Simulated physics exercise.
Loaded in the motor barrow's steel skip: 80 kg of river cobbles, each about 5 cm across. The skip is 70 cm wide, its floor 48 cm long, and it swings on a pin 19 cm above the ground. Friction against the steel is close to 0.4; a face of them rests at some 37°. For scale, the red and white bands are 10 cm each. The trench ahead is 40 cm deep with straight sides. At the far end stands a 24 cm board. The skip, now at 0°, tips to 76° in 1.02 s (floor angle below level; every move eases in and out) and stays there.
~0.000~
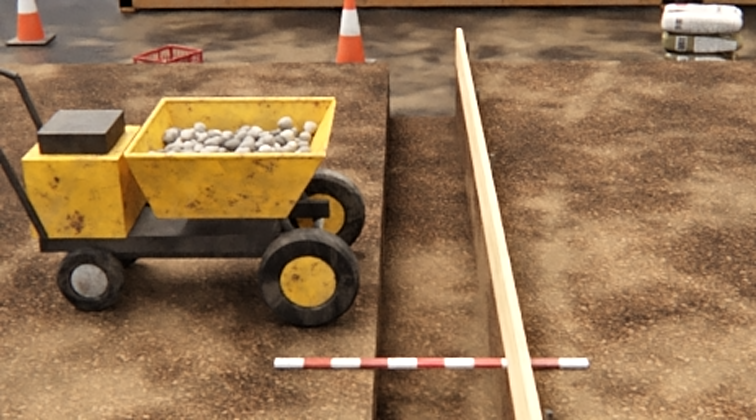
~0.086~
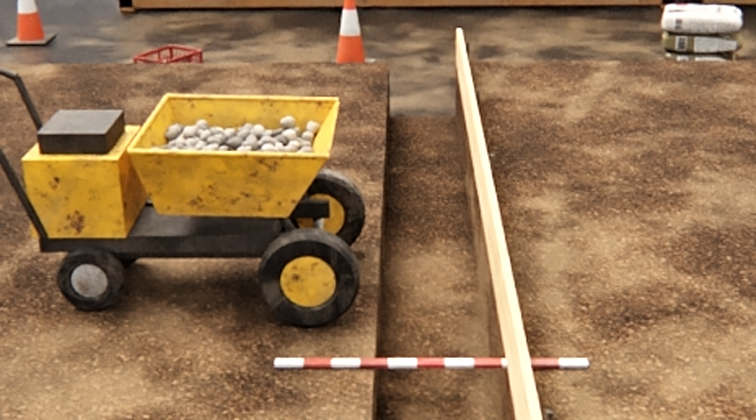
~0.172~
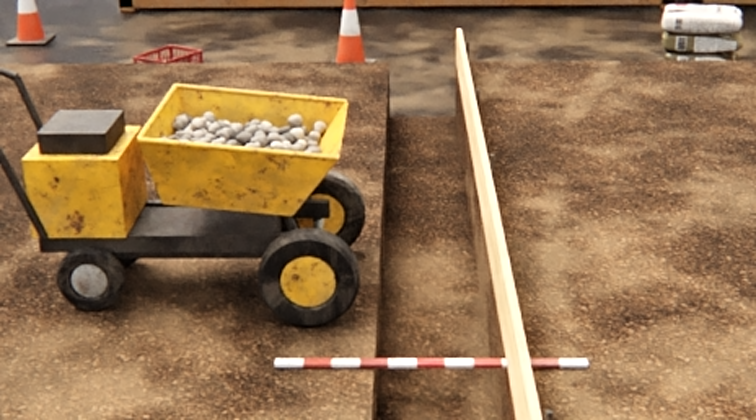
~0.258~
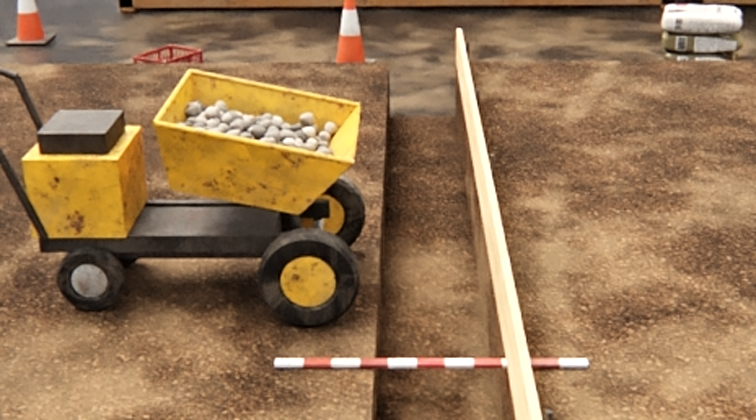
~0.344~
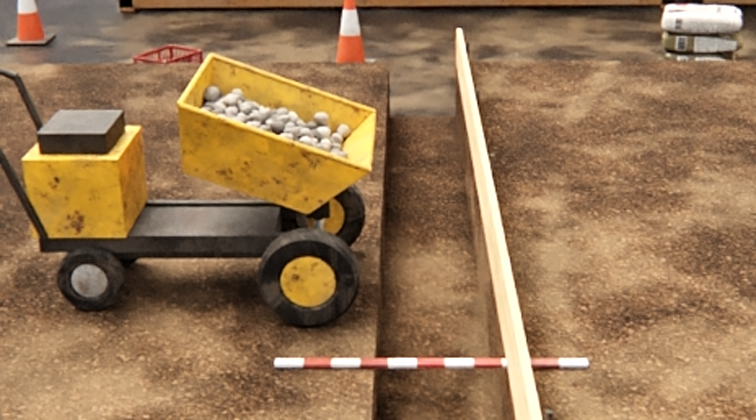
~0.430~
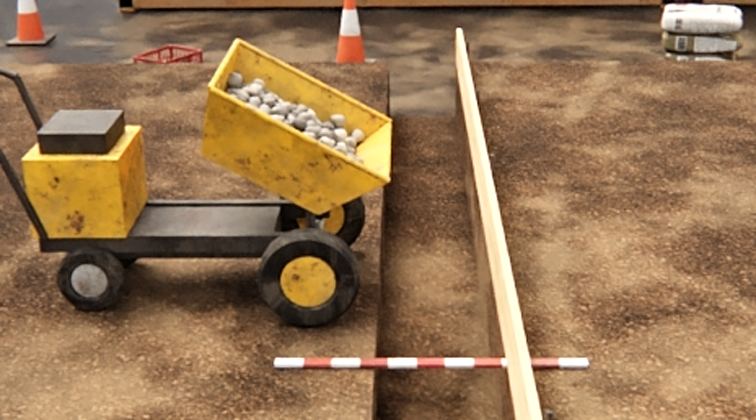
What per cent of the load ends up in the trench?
About 93 per cent.
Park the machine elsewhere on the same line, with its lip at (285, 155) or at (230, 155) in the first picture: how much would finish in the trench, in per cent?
Near 100 per cent from the first place, 100 from the second.
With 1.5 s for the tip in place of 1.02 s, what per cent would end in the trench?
Then about 100 per cent.
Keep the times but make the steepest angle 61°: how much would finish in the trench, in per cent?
It would be near 45 per cent.
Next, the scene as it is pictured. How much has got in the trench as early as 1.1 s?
About 35 per cent by then.
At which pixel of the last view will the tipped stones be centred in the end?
Around (458, 362).
After 0.8 s the floor is at 64°; 100 % in the skip; the foremost stones are at (423, 203).
After 1.1 s the floor is at 76°; 59 % in the skip, 36 % in the trench, 4 % past the trench; the foremost stones are at (543, 267).
After 1.5 s the floor is at 76°; 20 % in the skip, 72 % in the trench, 7 % past the trench; the foremost stones are at (645, 297).
After 3.4 s the floor is at 76°; 0 % in the skip, 93 % in the trench, 7 % past the trench; the foremost stones are at (692, 299).
